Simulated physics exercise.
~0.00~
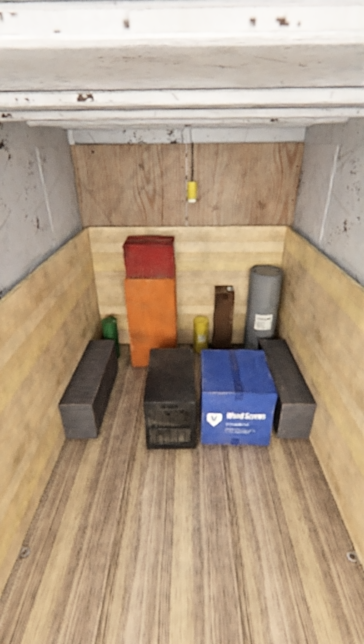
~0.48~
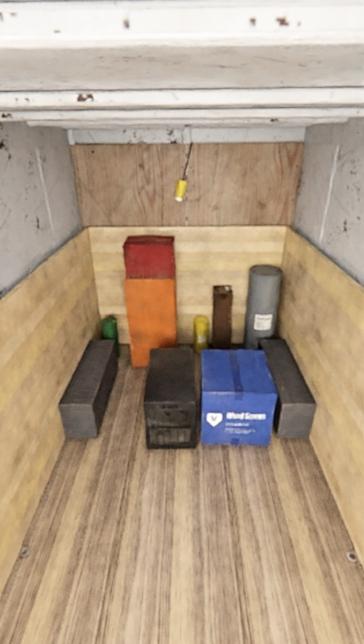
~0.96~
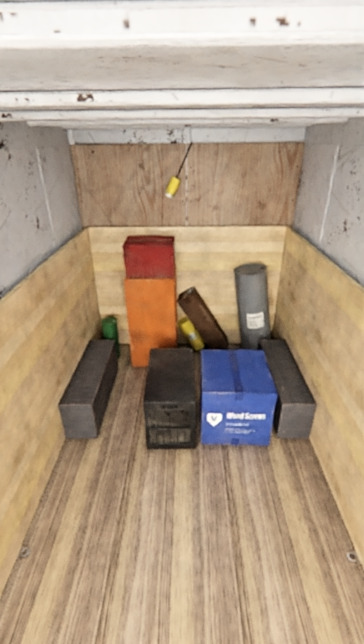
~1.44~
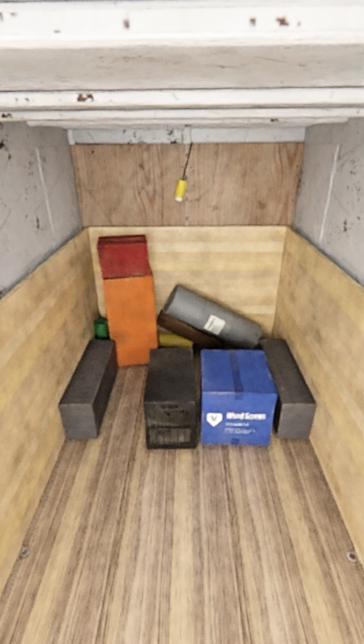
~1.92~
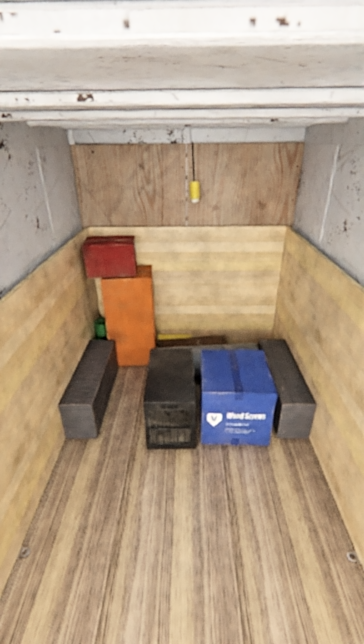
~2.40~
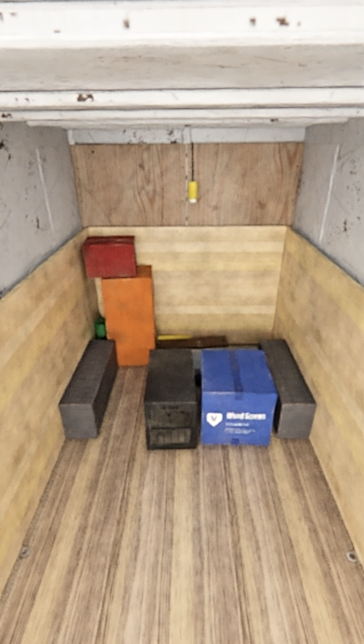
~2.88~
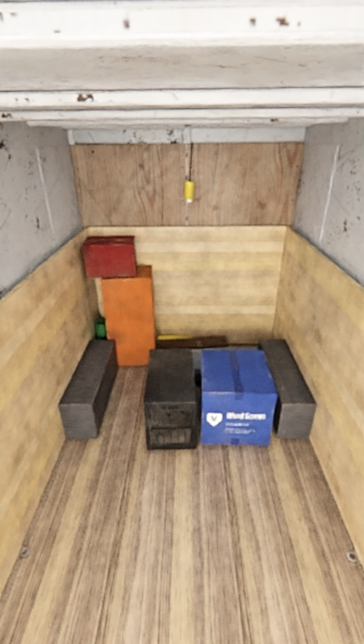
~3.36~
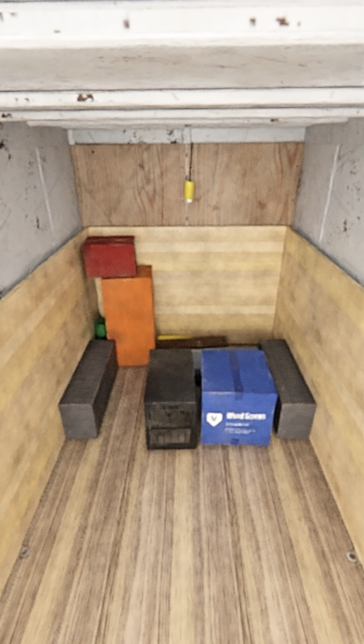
We see boxes, canisters and a grey drum in a van's load bay as the hanging lamp swings; the drum, brown box and yellow canister topple left, the red and orange boxes shift left, and the blue box and black chest stay put as everything settles.
